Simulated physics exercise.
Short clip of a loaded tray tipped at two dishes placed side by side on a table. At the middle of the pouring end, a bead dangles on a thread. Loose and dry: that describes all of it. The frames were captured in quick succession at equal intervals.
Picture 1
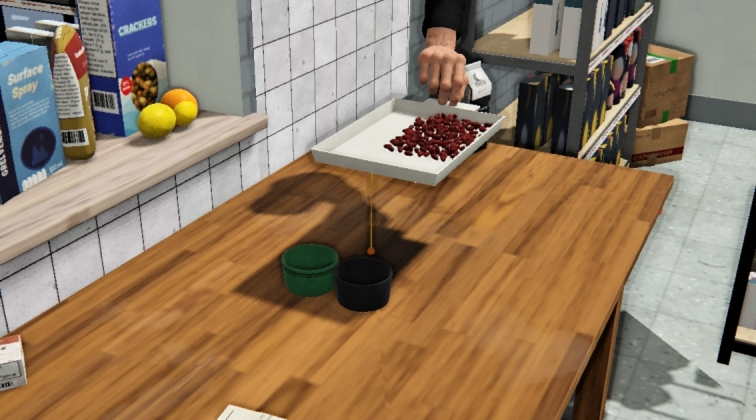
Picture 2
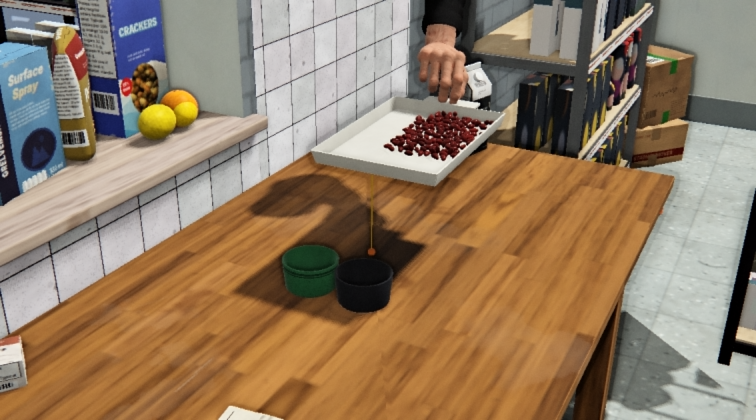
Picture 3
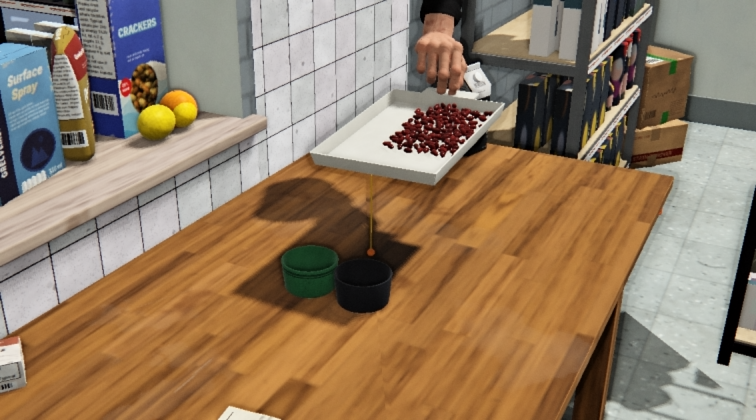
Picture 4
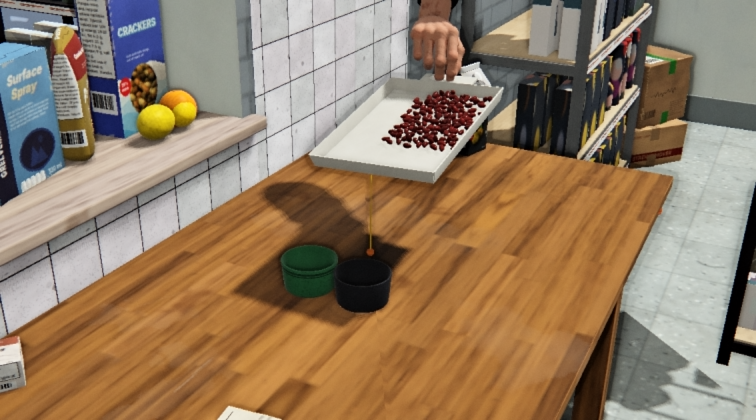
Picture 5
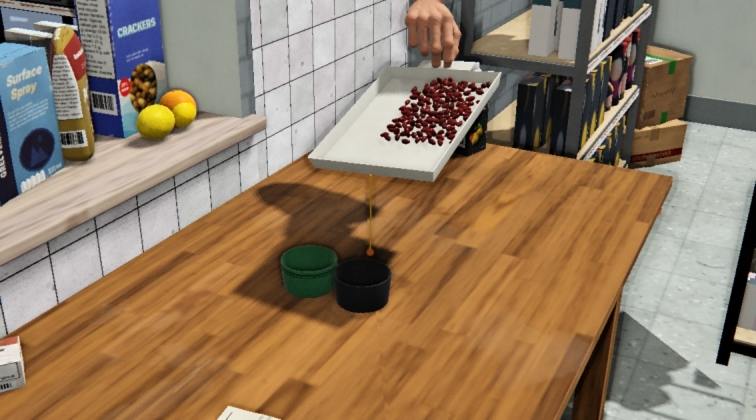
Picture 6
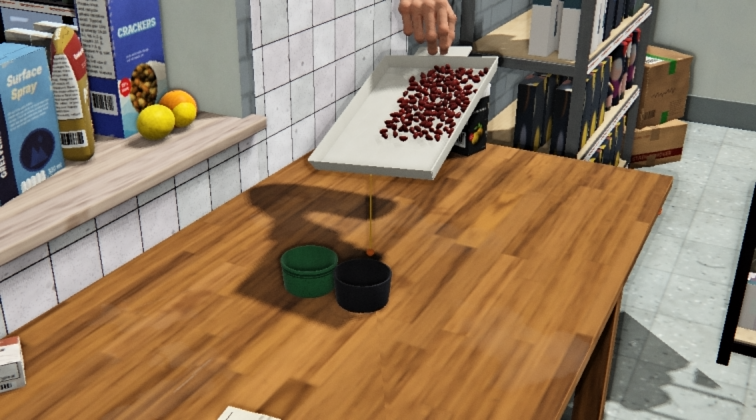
White tray of red kidney beans tilting gradually toward its lower left corner above green and black dishes, a hand raising its far end.
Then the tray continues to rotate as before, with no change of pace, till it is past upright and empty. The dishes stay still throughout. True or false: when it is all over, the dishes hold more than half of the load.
True.
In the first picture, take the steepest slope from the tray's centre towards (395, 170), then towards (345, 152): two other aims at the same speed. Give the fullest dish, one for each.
One gives the rightmost dish and two gives the leftmost dish.
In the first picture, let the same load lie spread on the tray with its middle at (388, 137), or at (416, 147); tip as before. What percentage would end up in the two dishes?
The first start gives 80 percent and the second 70 percent.
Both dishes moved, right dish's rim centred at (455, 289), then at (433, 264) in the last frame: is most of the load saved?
Short of half, then short of half.
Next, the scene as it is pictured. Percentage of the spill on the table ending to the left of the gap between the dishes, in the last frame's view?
I'd guess close to 90 %.
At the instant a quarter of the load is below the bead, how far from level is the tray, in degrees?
It is at around 80 degrees.
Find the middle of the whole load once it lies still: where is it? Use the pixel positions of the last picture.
At about (308, 283), give or take.
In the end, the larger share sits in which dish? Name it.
The fuller one is the one on the left.
Just after the last frame, tray tipped steeply; the larger part on the tray; just a few in the left dish; roughly a quarter in the air.
A moment on, tray tipped past a quarter turn; about a tenth on the tray; about a tenth in the right dish; roughly a third in the left dish; roughly a quarter outside both; roughly a quarter in the air.
Further on, tray tipped past a quarter turn; about a tenth in the right dish; roughly two thirds in the left dish; roughly a quarter outside both.
When it is over, tray tipped past a quarter turn; about a tenth in the right dish; roughly two thirds in the left dish; roughly a quarter outside both.
